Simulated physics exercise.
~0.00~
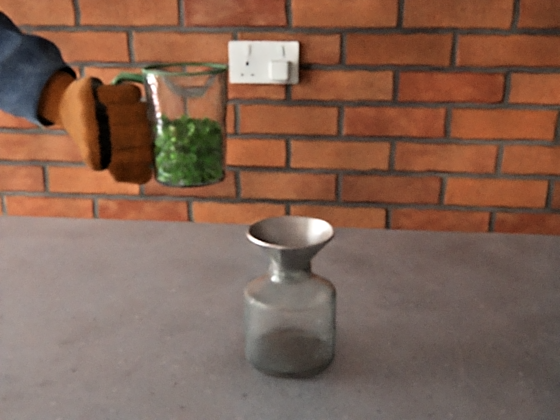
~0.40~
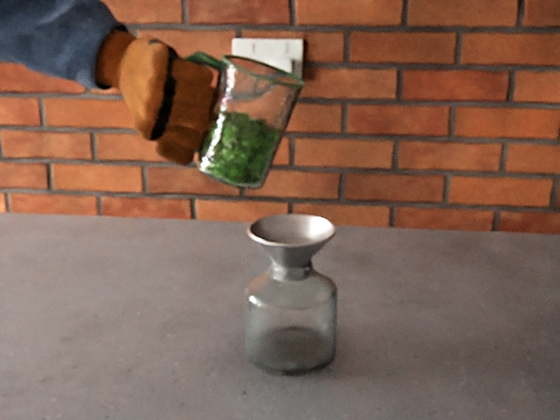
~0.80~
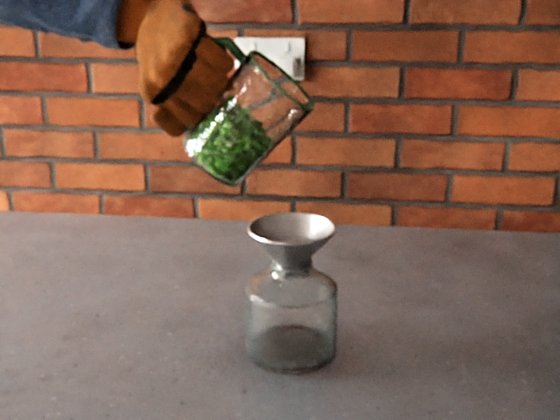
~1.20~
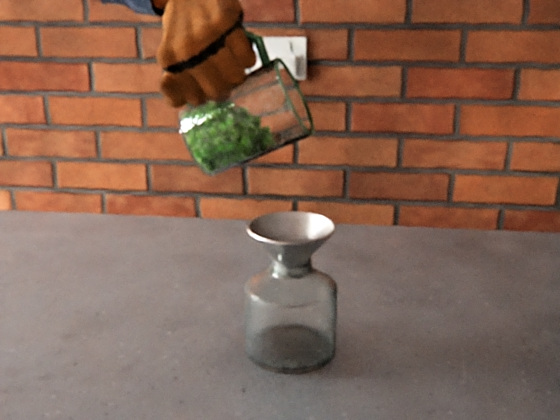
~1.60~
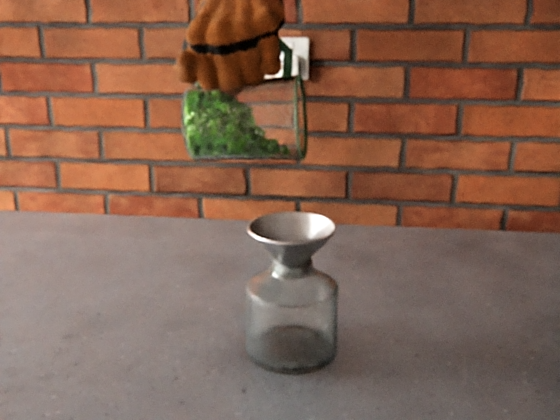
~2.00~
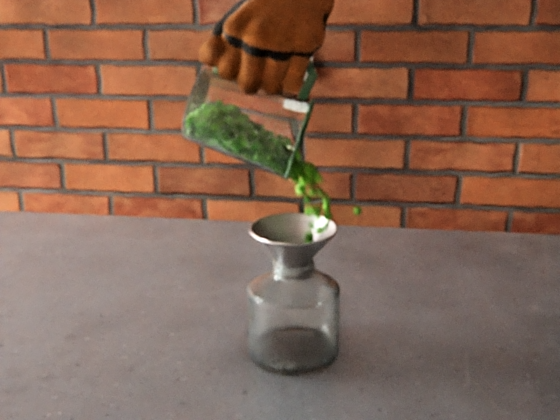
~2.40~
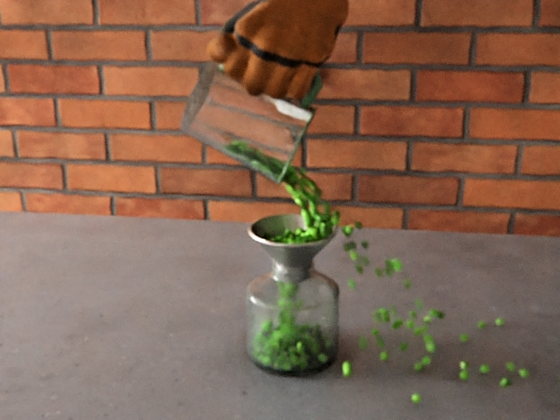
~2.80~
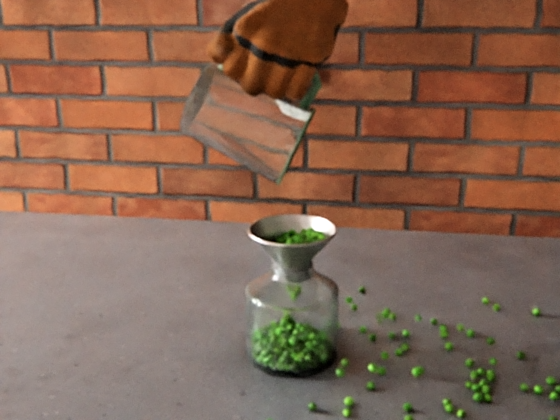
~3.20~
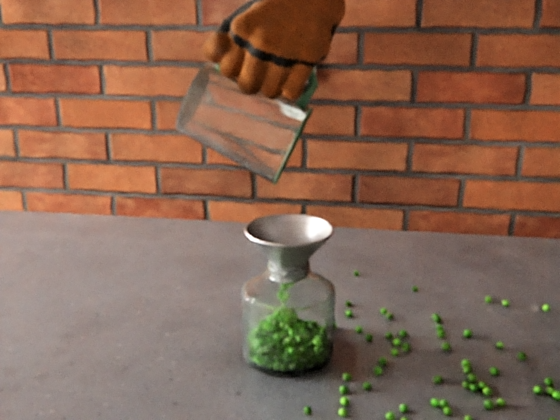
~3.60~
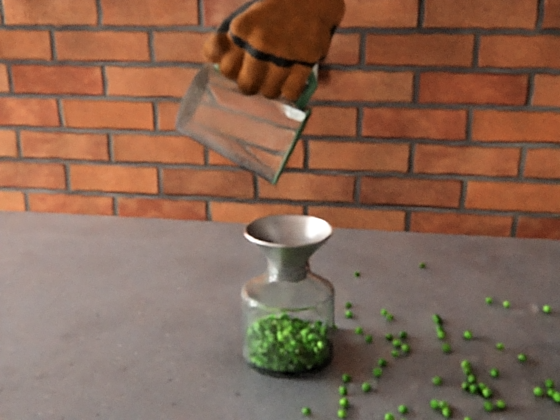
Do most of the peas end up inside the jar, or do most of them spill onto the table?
Most of the peas end up inside the jar. A fair share scatters across the table to the right, and the cup and funnel are left practically empty.
